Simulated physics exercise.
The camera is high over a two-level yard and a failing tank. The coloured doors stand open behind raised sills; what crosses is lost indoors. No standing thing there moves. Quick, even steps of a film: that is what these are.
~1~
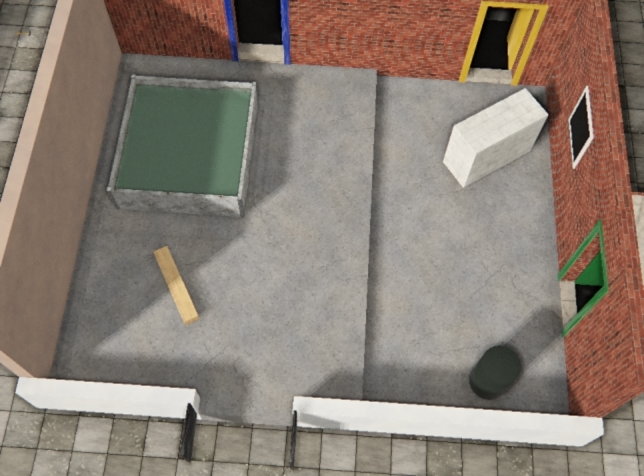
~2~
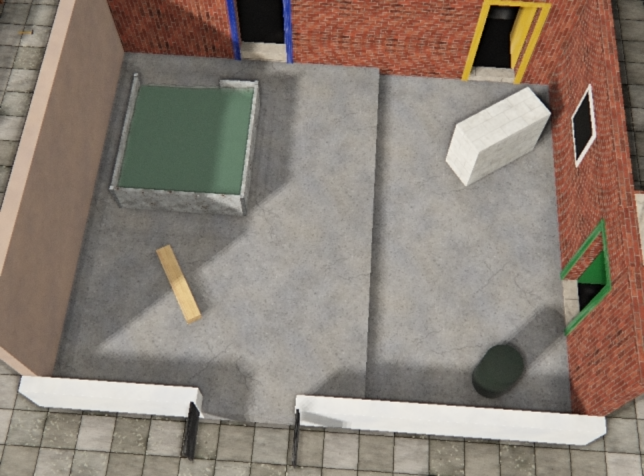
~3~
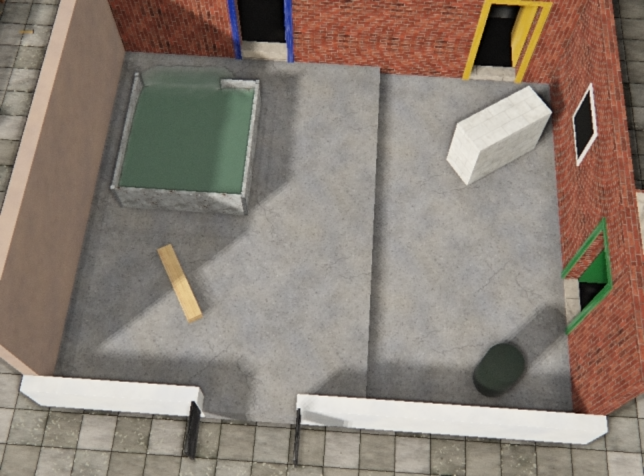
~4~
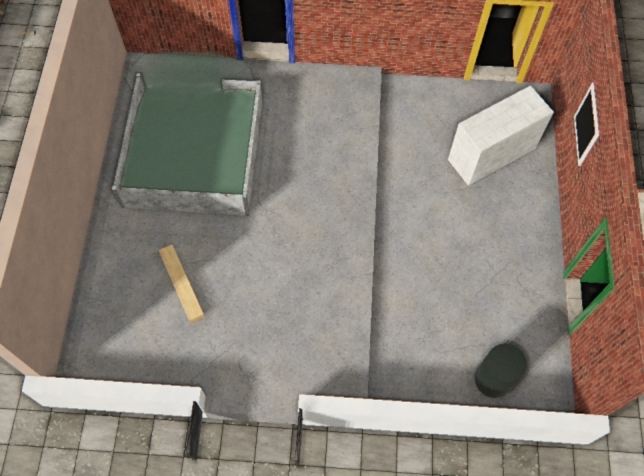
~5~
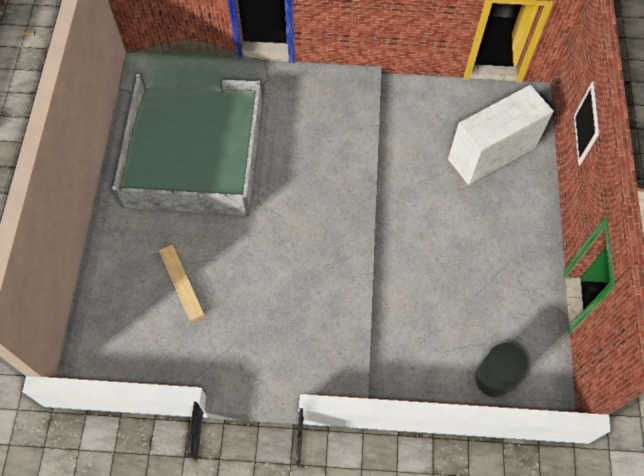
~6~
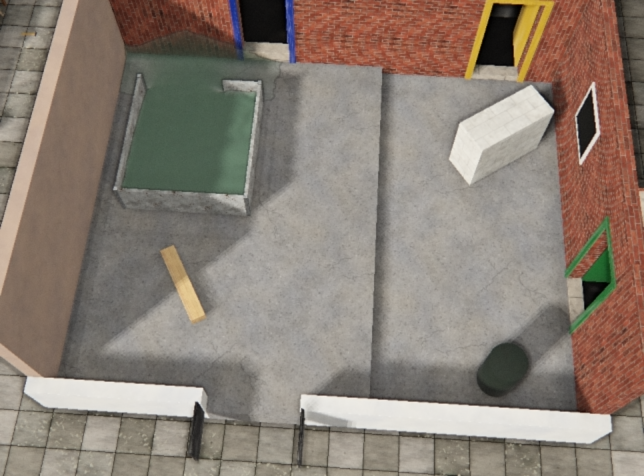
Green water in a walled tank spills over its far side and spreads toward the brick wall.
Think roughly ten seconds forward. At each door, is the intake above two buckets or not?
Yellow door: Not above, blue door: Not above, green door: Not above.
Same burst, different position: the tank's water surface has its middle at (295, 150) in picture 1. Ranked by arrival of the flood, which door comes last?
In my view it is the green one.
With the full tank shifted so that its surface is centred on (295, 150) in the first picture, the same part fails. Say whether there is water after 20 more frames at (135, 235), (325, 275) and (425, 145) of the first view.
Result: Inundated; spared; inundated.
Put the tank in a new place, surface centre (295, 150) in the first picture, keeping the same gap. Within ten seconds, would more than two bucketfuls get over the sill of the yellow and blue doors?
Note: Yellow door does not reach it; blue door surpasses it.
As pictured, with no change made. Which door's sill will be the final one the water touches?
Door: The door marked green.
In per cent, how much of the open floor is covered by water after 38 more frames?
Close to 70 percent, by my reckoning.
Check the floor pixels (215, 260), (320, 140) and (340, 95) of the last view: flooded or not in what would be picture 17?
Result, in order: Unflooded / waterlogged / waterlogged.
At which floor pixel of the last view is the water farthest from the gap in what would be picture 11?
My guess is roughly (347, 71).
A moment on, water covers 10 % of the floor; the yellow door not reached, the blue door wet at the sill, nothing in, the green door not reached.
Next, water covers 20 % of the floor; the yellow door not reached, the blue door wet at the sill, nothing in, the green door not reached.
Then, water covers 40 % of the floor; the yellow door wet at the sill, nothing in, the blue door wet at the sill, nothing in, the green door not reached.
Later, water covers 70 % of the floor; the yellow door under two buckets in, the blue door wet at the sill, nothing in, the green door wet at the sill, nothing in.
In the end, water covers 85 % of the floor; the yellow door under two buckets in, the blue door wet at the sill, nothing in, the green door under two buckets in.
